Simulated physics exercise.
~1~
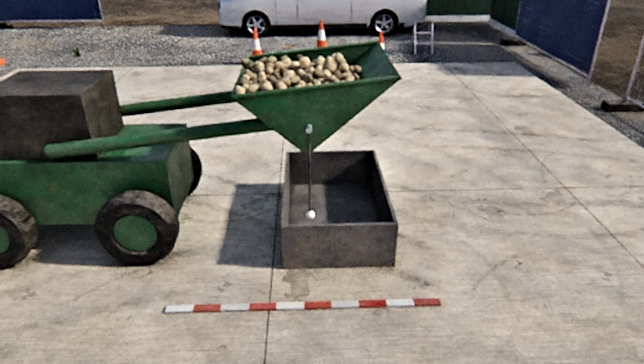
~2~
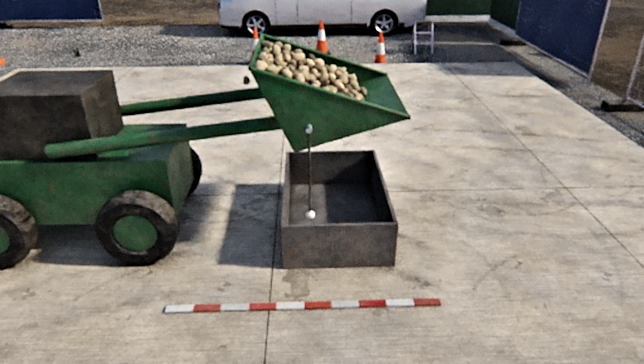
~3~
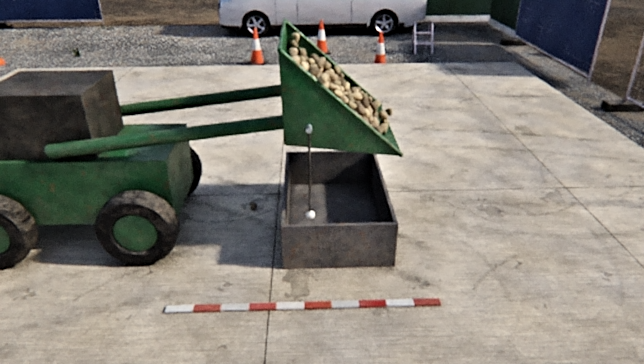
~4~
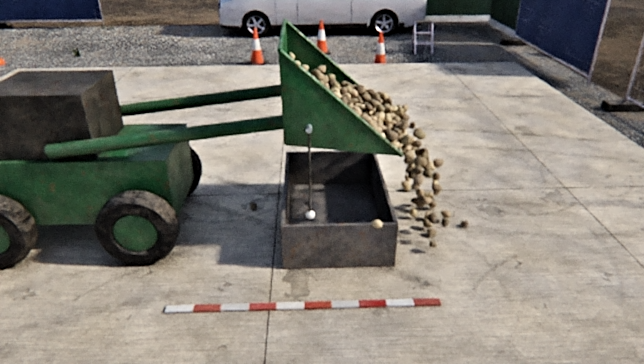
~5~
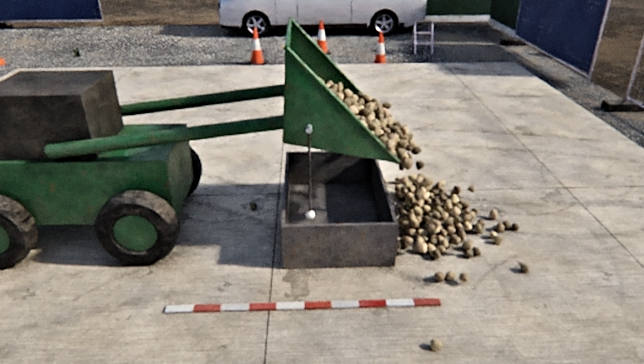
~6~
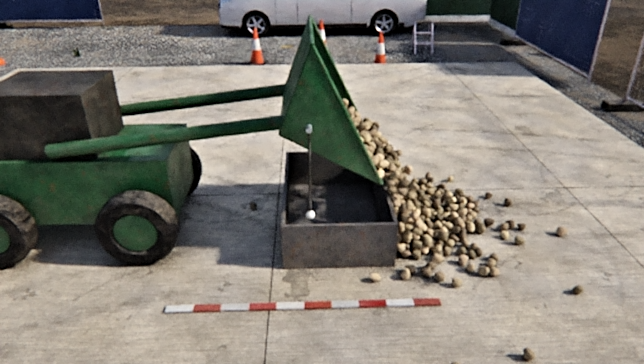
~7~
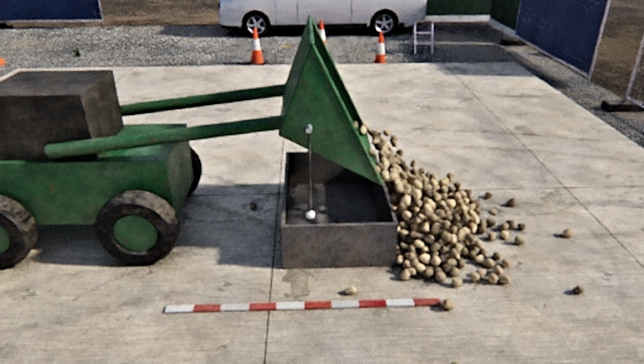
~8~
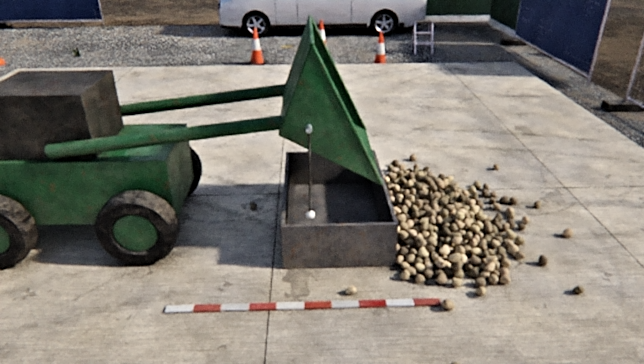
The video shows a green loader holding a bucket of rounded stones above an open grey bin on concrete. The bucket tips forward in stages, and the stones pour over the bin's right side, ending in a spread heap on the ground while the bin looks essentially empty.
